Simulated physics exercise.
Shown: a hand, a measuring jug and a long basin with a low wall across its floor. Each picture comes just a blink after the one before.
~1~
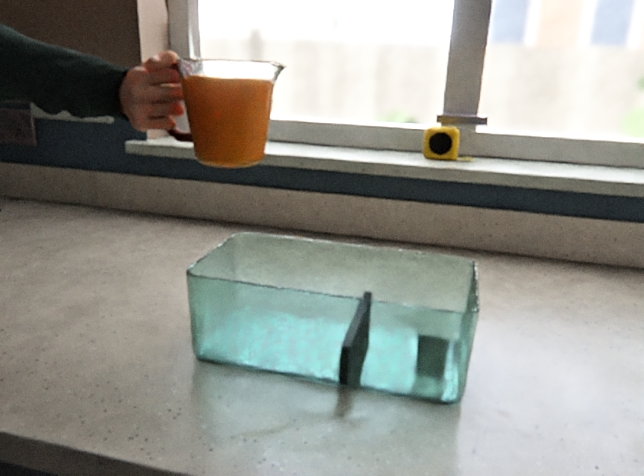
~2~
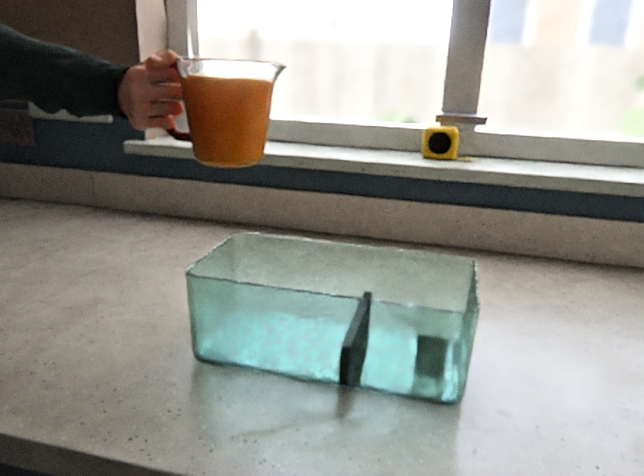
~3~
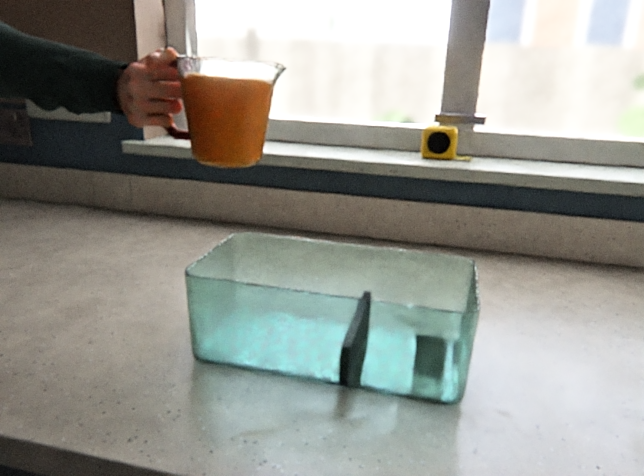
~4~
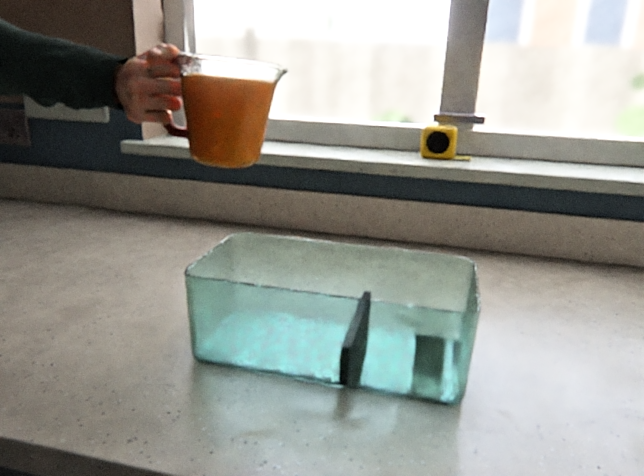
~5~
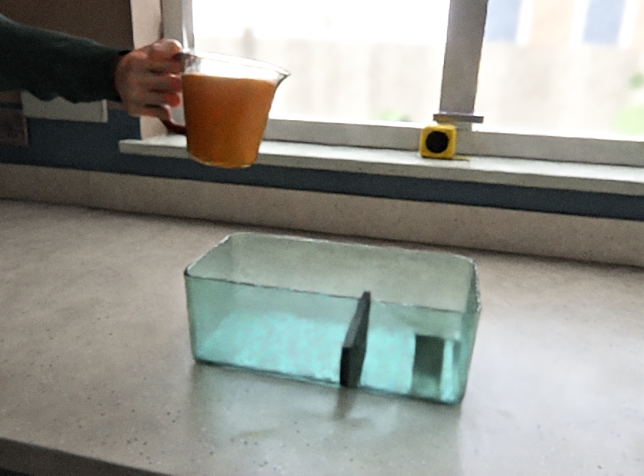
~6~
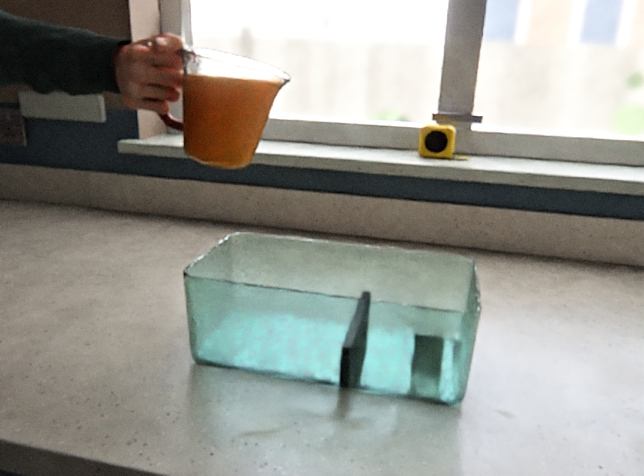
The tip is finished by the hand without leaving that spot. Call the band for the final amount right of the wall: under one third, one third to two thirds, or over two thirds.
Band: Under one third.
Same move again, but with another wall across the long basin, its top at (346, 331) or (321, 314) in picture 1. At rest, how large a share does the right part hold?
Note - case one near 50 %, case two near 80 %.
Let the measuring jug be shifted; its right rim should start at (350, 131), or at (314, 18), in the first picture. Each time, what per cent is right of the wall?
It works out to around 85 % and then around 80 %.
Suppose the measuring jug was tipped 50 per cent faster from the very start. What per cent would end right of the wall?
I'd say close to 15 per cent.
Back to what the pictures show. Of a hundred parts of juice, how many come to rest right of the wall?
20 % or thereabouts.
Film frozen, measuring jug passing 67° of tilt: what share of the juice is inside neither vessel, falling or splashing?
That works out near 20 percent.
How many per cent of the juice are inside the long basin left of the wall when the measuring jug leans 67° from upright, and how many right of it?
Left: Roughly 5 %; right: Roughly 0 %.
A moment on, the measuring jug is tipped part way and 70 per cent is still to pour, 6 is left of the wall and 2 right of it.
Next, the measuring jug is tipped right over and 12 per cent is still to pour, 52 is left of the wall and 19 right of it.
Then the measuring jug is tipped right over and 0 per cent is still to pour, 77 is left of the wall and 20 right of it.
Later the measuring jug is tipped right over and 0 per cent is still to pour, 77 is left of the wall and 20 right of it.
Finally, 77 per cent lies left of the wall, 20 right of it and 2 outside.
